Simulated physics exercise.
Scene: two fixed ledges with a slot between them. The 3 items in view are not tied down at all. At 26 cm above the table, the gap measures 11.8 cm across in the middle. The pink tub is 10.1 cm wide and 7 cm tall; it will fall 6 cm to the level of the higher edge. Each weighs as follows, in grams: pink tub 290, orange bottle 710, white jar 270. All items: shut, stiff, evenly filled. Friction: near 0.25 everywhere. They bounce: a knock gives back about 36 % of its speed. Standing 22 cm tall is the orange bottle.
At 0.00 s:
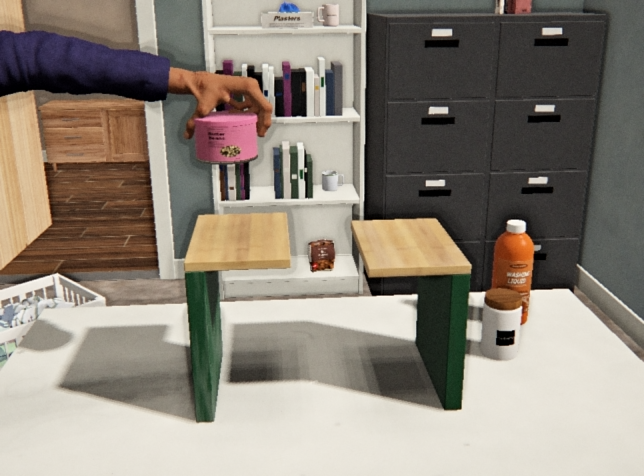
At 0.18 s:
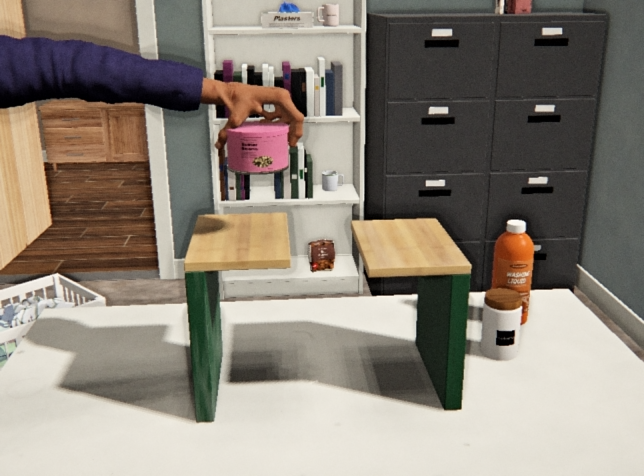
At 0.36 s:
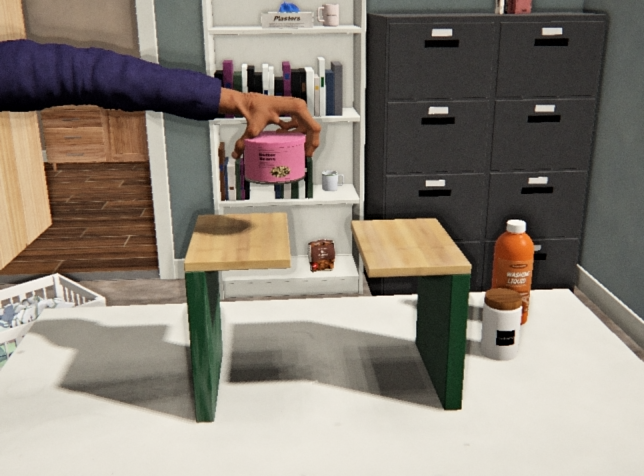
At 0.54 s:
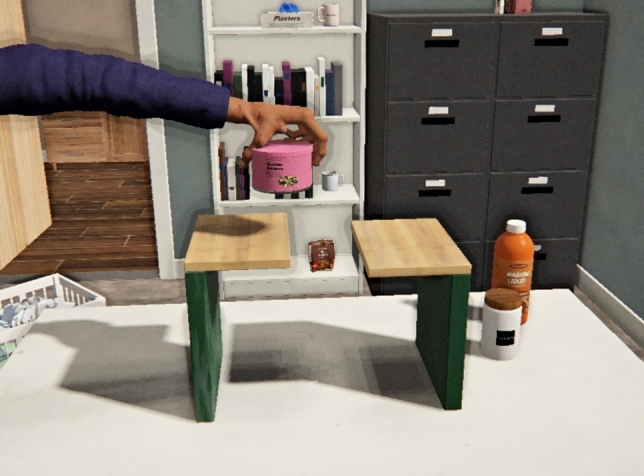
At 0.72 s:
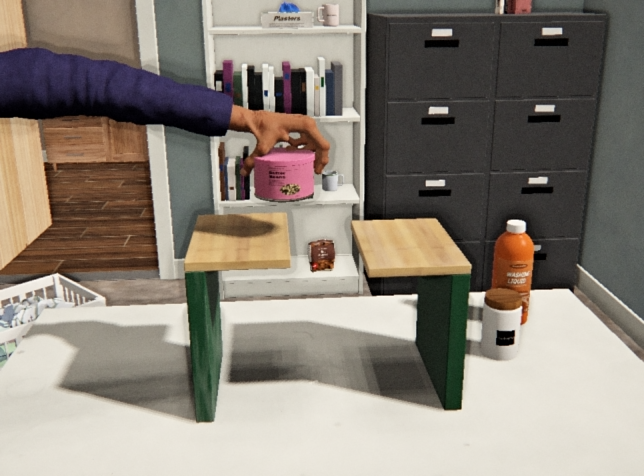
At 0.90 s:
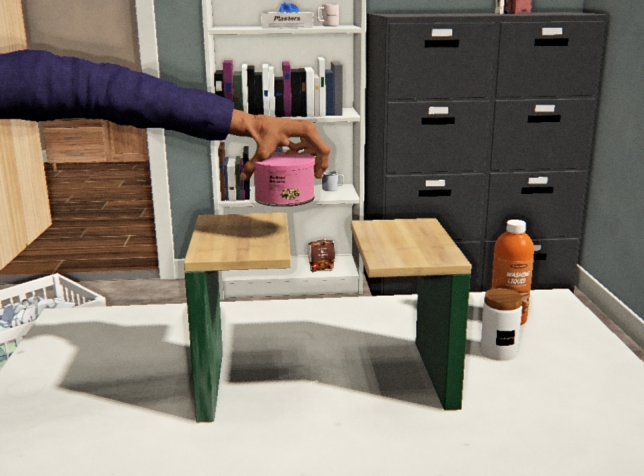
At the start, a hand in a dark purple sleeve holds a pink tub above the left of two wooden-topped green stands on a white table. The arm carries the tub rightward and gradually lower, slowing near the gap between the stands, where it hovers almost motionless.
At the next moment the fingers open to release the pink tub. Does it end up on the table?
Held up.
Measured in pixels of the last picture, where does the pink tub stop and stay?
About (285, 214).
After 1.10 s, pink tub slid 5 cm near (285, 208).
After 1.20 s, pink tub slid 6 cm near (285, 214).
At rest (1.9 s), not toppled but over 4 cm from the start, pink tub; the other 2 in place, give or take 4 cm. Seen from the same camera at the end, pink tub near (285, 214). The tub is caught.
